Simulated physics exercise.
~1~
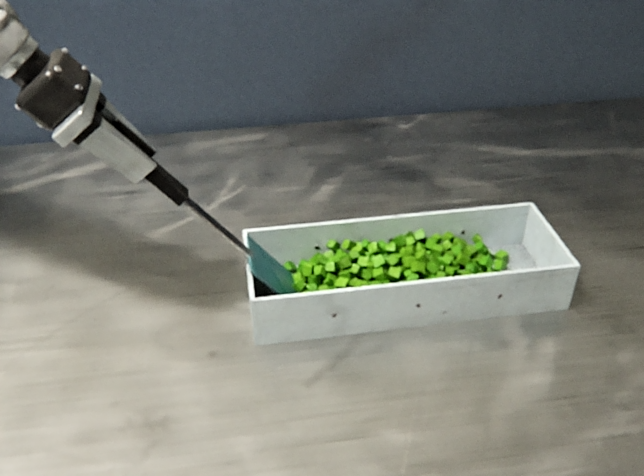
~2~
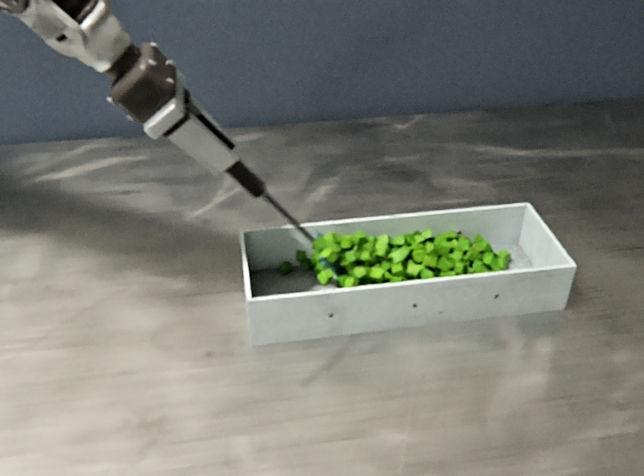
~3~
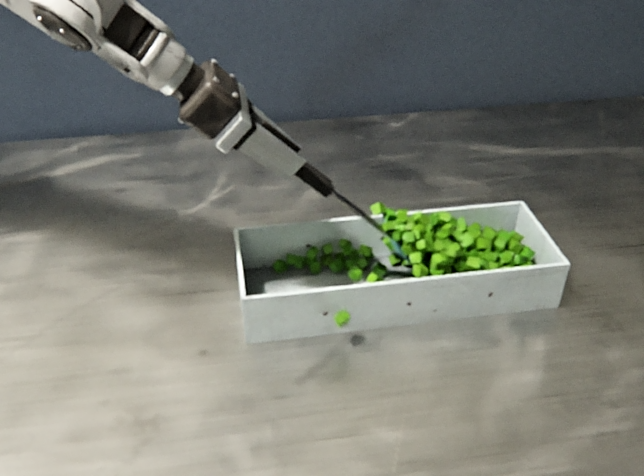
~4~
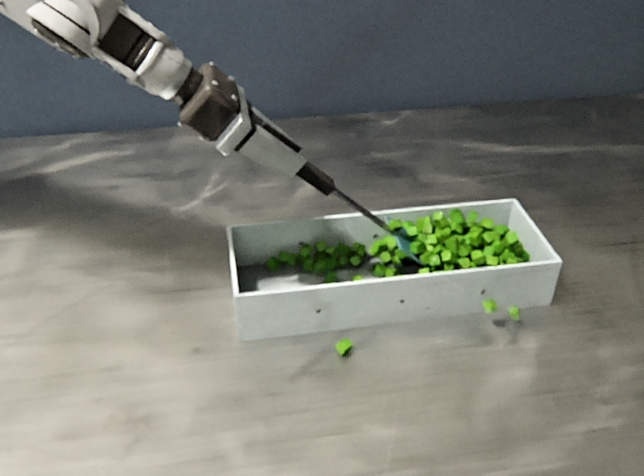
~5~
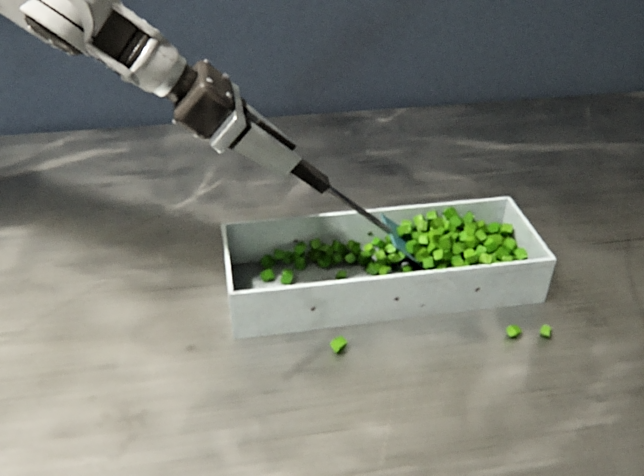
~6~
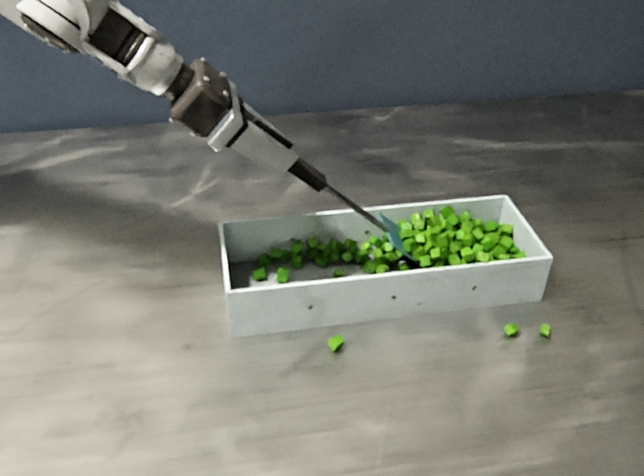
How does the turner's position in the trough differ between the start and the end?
At the start the turner is at the left end of the trough, and by the end it rests further right, near the middle, against the heaped green cubes.
